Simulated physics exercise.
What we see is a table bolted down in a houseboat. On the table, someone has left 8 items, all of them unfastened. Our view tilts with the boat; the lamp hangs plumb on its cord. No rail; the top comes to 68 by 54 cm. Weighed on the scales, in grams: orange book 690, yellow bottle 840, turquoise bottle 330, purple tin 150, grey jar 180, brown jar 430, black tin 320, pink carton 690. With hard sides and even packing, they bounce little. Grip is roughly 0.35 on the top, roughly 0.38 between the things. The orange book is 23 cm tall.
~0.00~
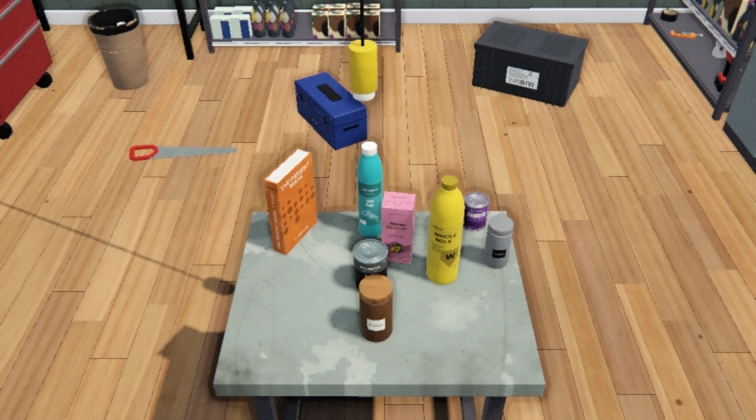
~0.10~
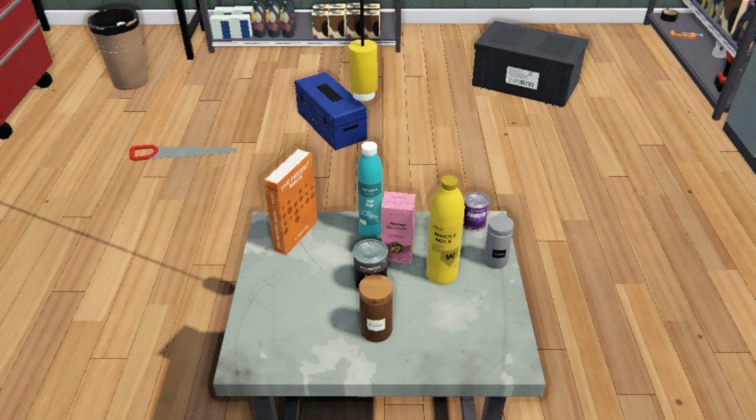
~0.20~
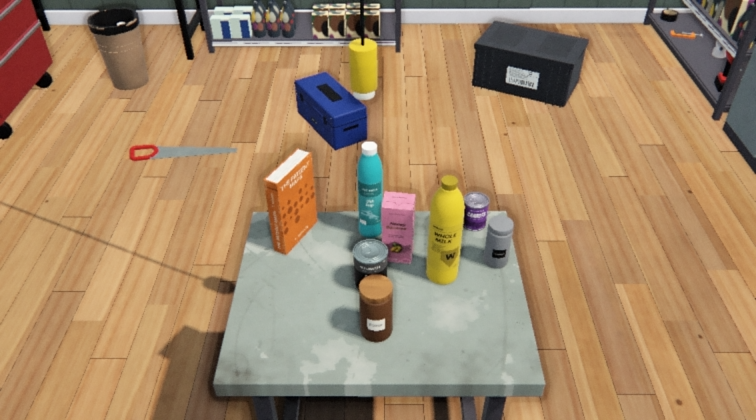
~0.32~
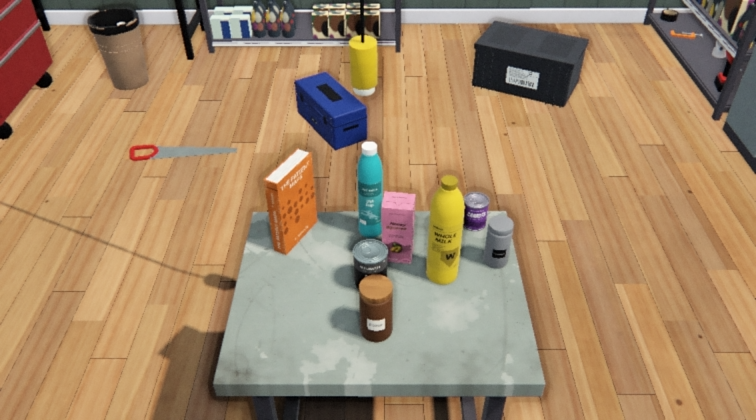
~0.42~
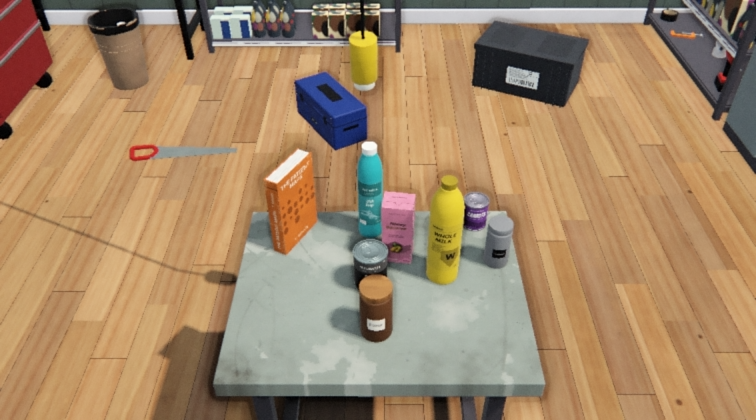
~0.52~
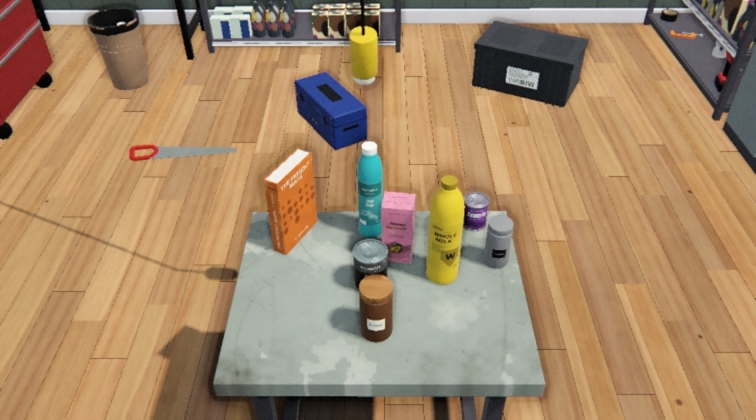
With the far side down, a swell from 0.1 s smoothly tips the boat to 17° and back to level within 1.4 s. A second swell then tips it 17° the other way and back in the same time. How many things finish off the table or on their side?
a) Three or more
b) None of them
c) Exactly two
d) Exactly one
d.
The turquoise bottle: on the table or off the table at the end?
Turquoise bottle: Goes out of bounds.
After 1.22 s, floor tilted 6°, far side down; turquoise bottle now off the table.
After 1.42 s, boat level.
In the end (3.4 s), off the table, turquoise bottle; the other 7 under 5 cm from the start. In the last view, orange book near (292, 202), yellow bottle near (445, 230).
